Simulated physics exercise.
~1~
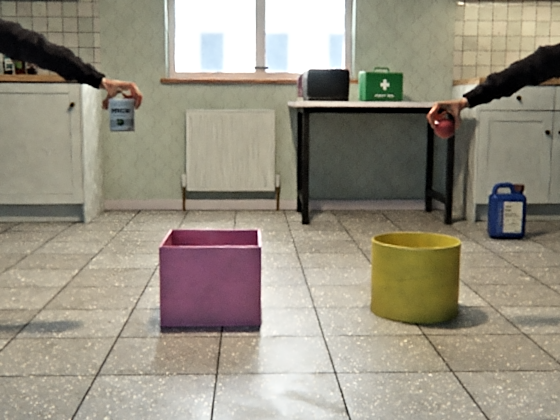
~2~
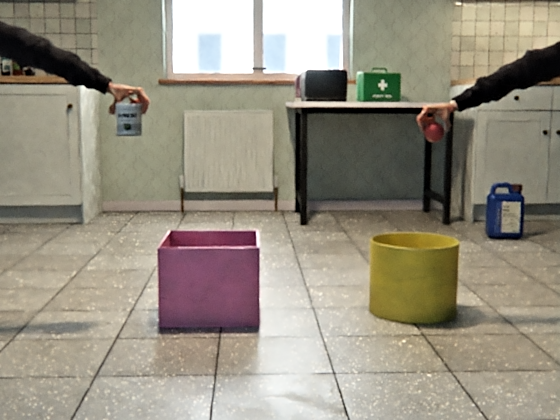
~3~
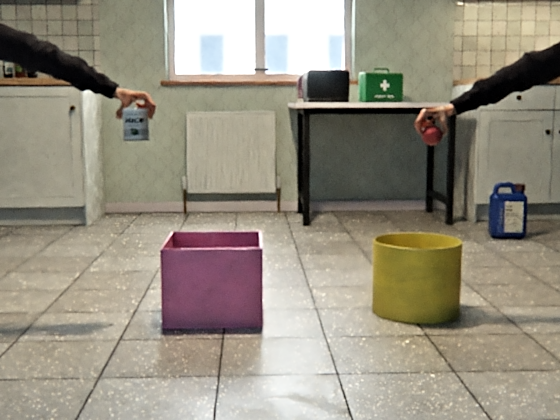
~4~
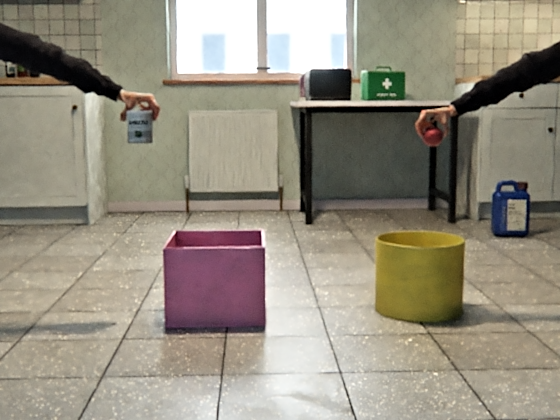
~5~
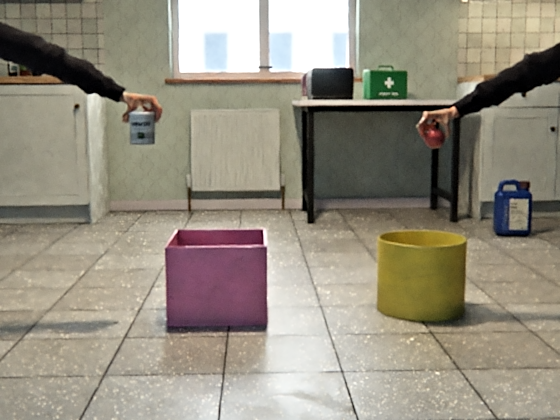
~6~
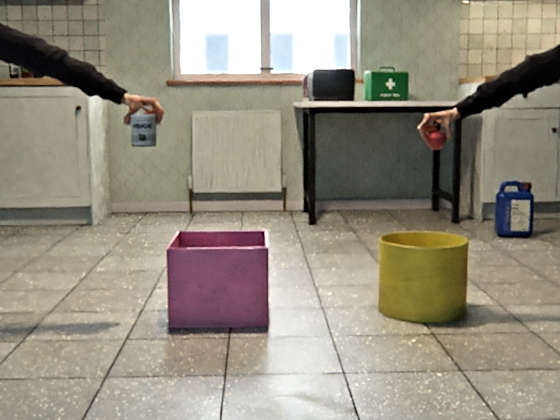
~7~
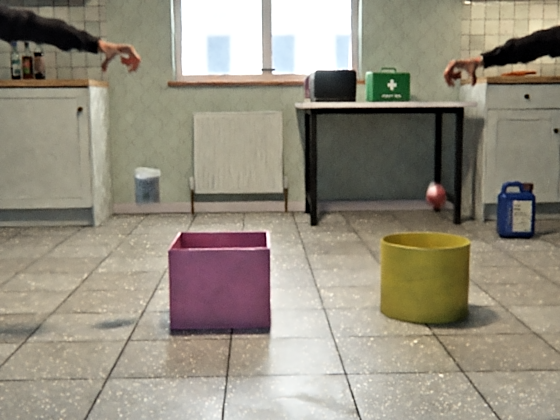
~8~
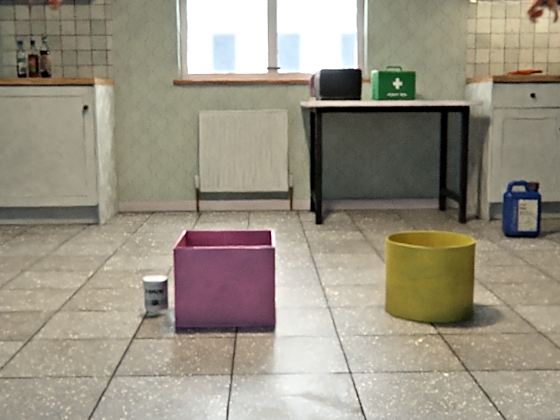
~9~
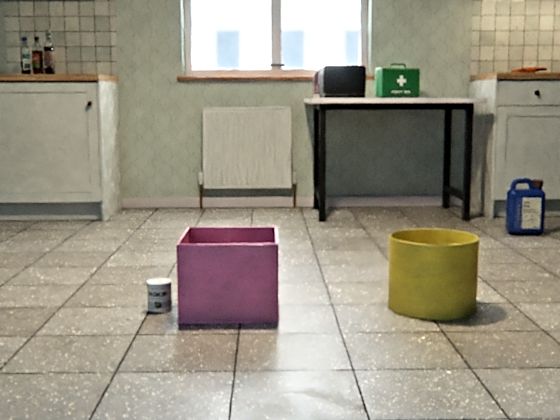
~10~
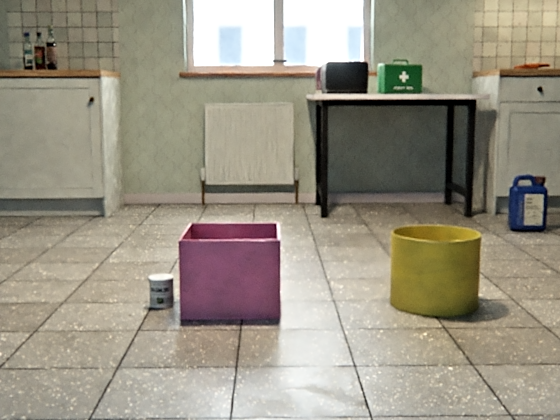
A white tin and a red tomato hang from two dark-sleeved hands reaching in from the left and right of a tiled kitchen, seen from the front by a slightly swaying camera. Below stand a square purple crate on the left and a round yellow bin on the right, with a radiator, a window and a table holding a green first aid box behind. The hands hover almost still, then let go and draw back as both things drop. The tin lands upright on the floor just left of the crate, missing it, while the tomato drops into the bin, out of sight.
